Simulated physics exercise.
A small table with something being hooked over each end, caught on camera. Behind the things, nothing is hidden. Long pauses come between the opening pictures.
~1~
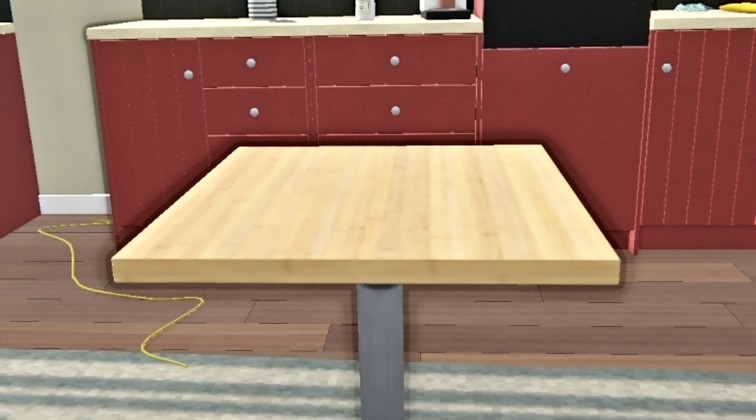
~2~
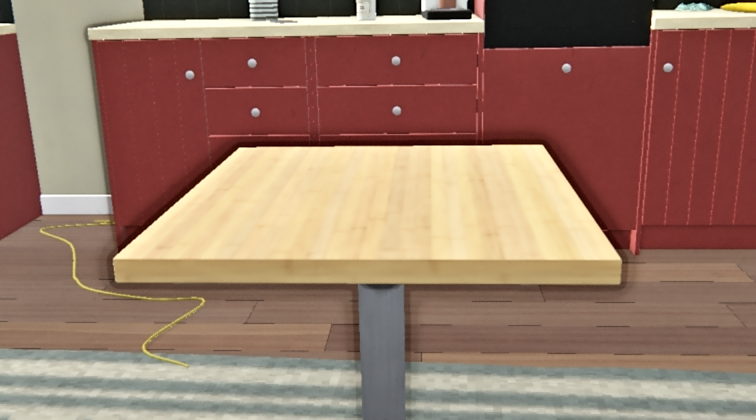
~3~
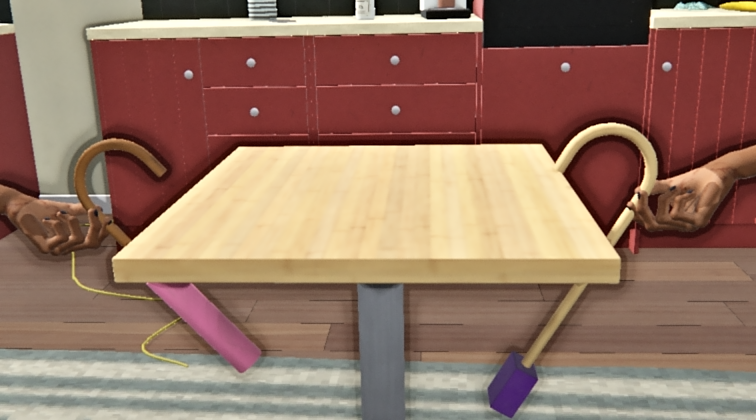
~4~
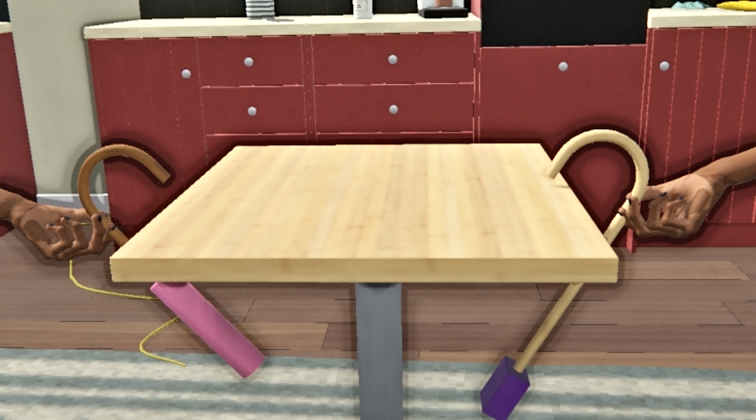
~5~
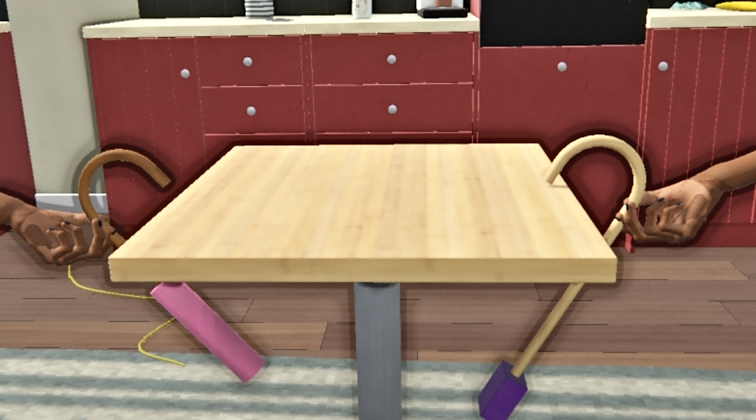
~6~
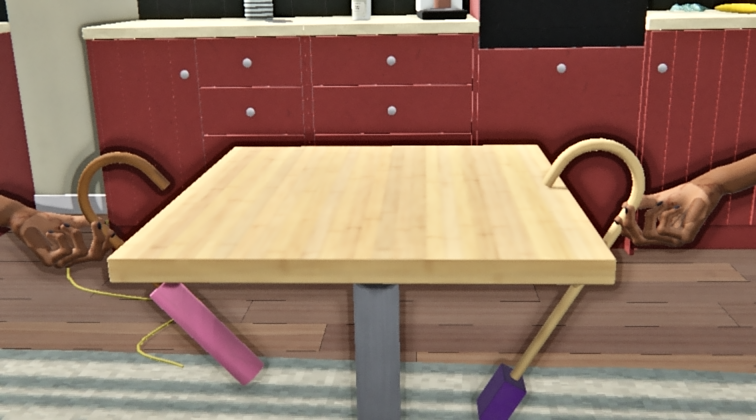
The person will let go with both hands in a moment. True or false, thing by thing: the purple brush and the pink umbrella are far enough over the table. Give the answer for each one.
Purple brush: True; pink umbrella: False.
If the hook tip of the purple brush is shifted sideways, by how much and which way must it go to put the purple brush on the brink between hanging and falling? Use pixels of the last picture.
20 px right, roughly.
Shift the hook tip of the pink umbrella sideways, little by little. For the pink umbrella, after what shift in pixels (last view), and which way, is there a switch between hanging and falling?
About 20 pixels to the right.
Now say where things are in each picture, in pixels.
In the first frame, table (378, 198).
In the second frame, table (379, 198).
In the third frame, still on the way; purple brush (548, 267); table (378, 197).
In the fourth frame, still on the way; pink umbrella (186, 258); table (376, 197).
In the fifth frame, still on the way; purple brush (538, 277); table (375, 197).
In the sixth frame, in place, still held; purple brush (537, 280); pink umbrella (186, 265); table (374, 198).
Then, 0.26 s later than the last frame, purple brush at rest near (538, 280); pink umbrella dropping near (199, 401).
Then, 0.42 s later than the last frame, purple brush at rest near (539, 280); pink umbrella dropping.
Then, 0.52 s later than the last frame, purple brush at rest near (540, 280); pink umbrella fallen.
When it is over, the purple brush remains in place, near (537, 280); the pink umbrella drops past the edge.
